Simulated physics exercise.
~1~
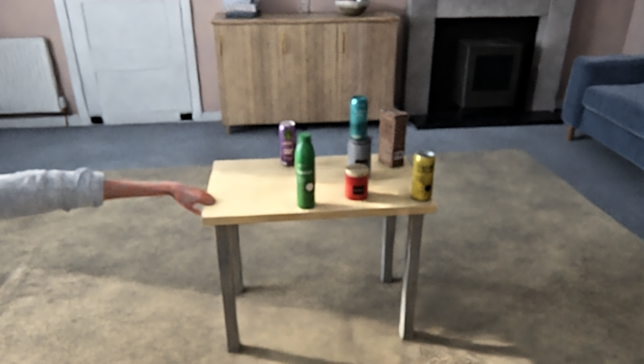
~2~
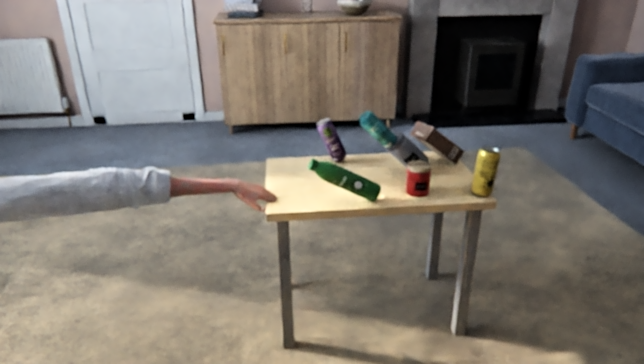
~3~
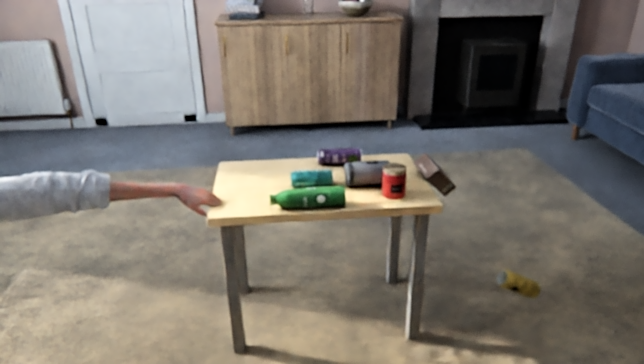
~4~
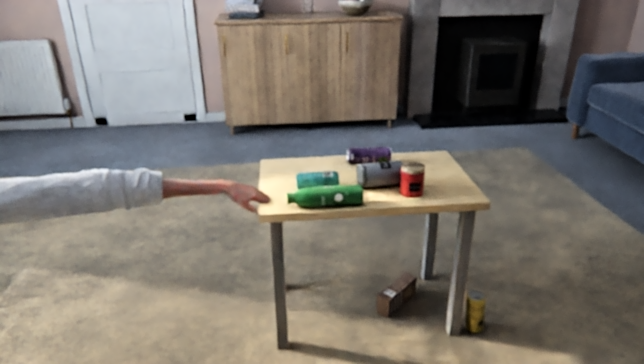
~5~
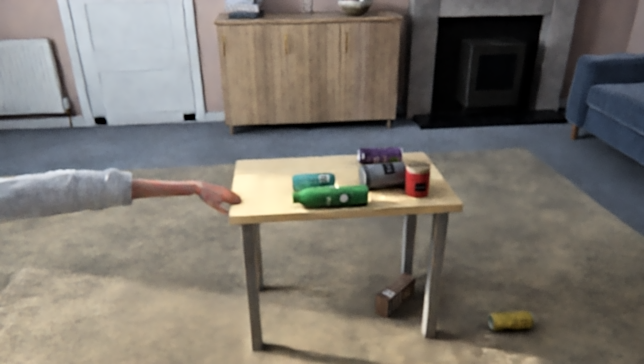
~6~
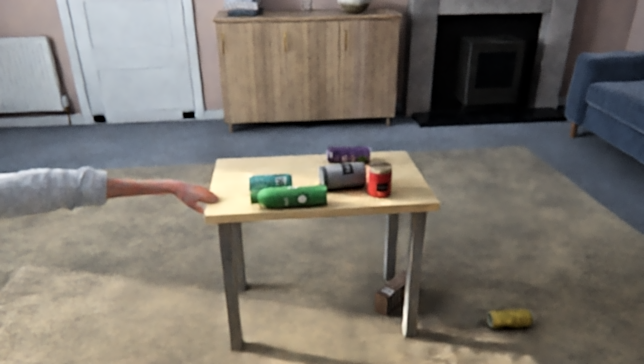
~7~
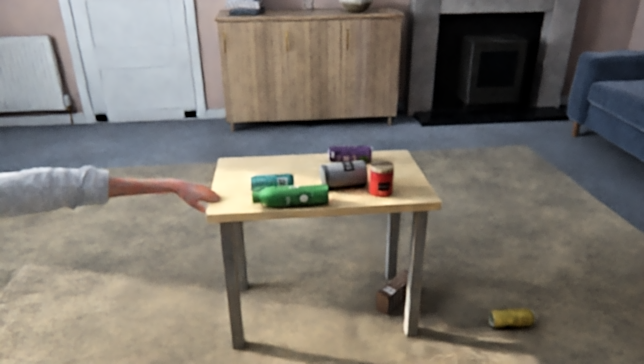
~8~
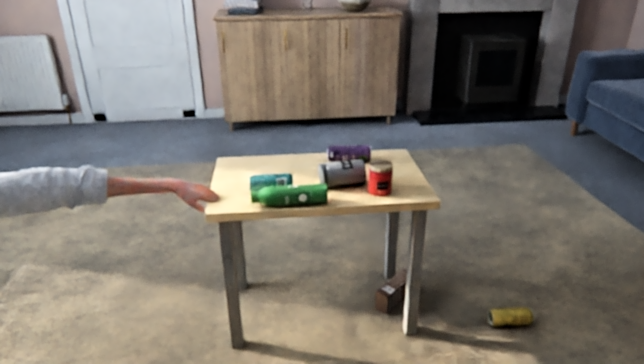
A hand jerked a small table back and forth, toppling the green bottle and several cans and sending a brown carton and a yellow can to the floor, while the red jar stayed upright on the table among the fallen things.
